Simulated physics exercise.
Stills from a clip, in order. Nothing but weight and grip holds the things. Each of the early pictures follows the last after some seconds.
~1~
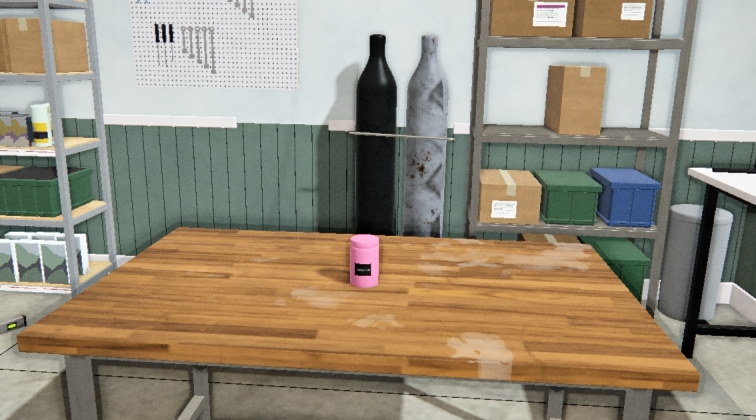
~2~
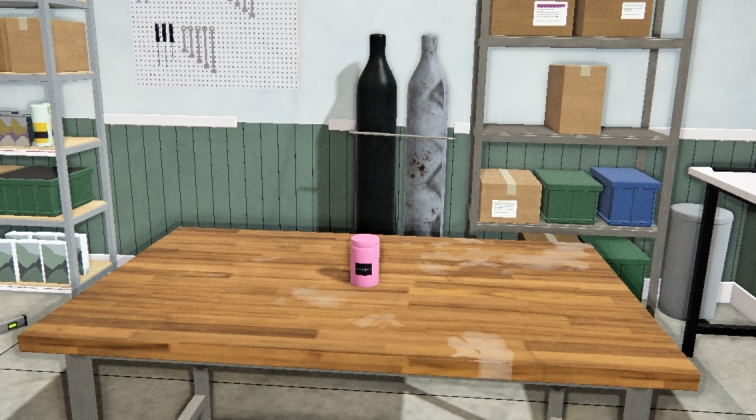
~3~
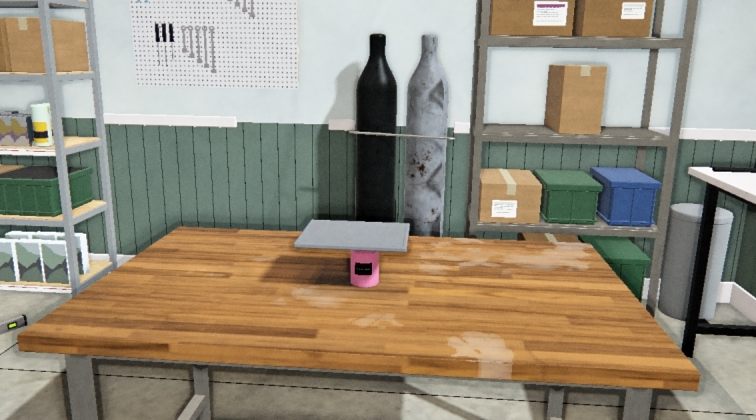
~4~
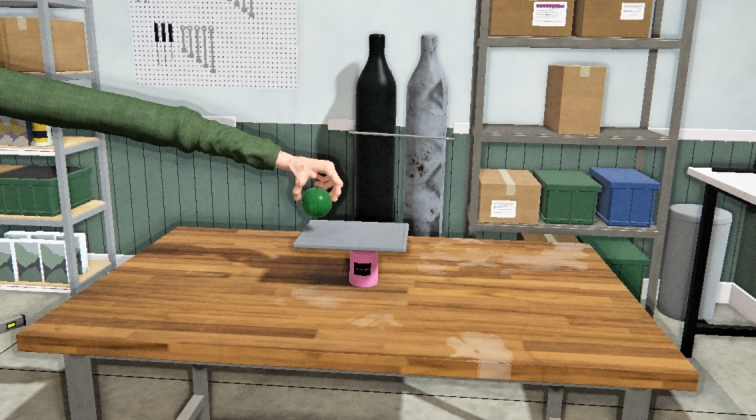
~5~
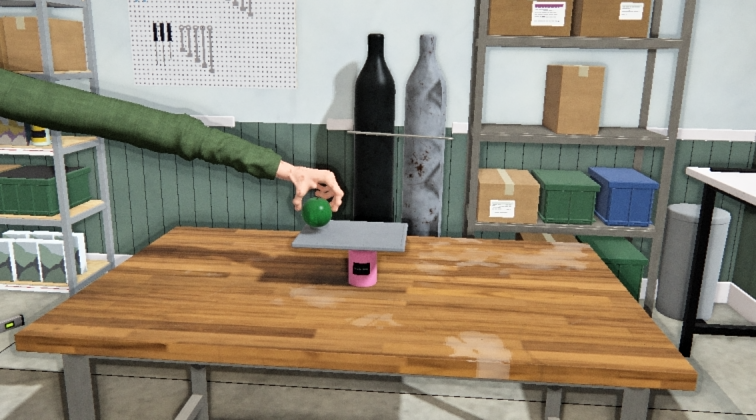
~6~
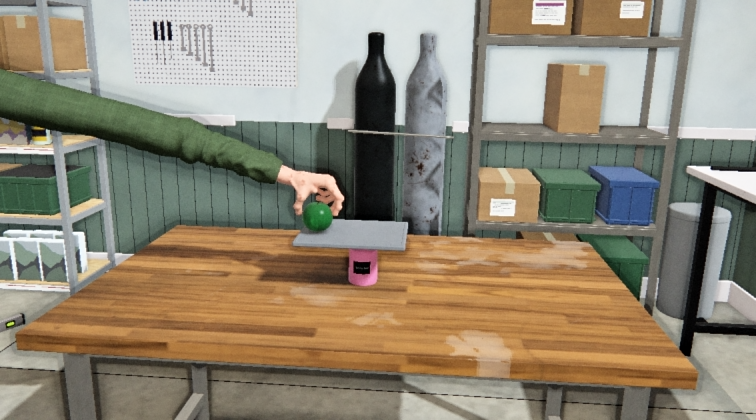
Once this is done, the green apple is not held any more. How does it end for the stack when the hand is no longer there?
Doesn't stay put.
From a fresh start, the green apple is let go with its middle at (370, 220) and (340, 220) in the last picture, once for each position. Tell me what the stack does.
Well, the first time it stays put, and the second time it goes over.
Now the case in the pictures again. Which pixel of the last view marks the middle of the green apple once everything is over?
Near (300, 267).
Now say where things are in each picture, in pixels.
In the first picture, the last thing is not in view yet.
In the second picture, the last thing is not in view yet.
In the third picture, the last thing is not in view yet; grey lid (355, 235).
In the fourth picture, on its way; green apple (317, 202); grey lid (354, 235).
In the fifth picture, on its way; green apple (317, 212); grey lid (353, 235).
In the sixth picture, set down, still held; green apple (318, 217); grey lid (354, 234).
Then, 0.30 s on from there, green apple now fallen; grey lid turned 58° from how it was put.
Then, 0.40 s on from there, grey lid turned 72° from how it was put.
Then, 1.40 s on from there, grey lid turned 57° from how it was put.
In the end, fallen, green apple; toppled in the stack, grey lid; pink jar unmoved. At the end, from the last picture's camera, green apple near (300, 267). The stack loses its balance.
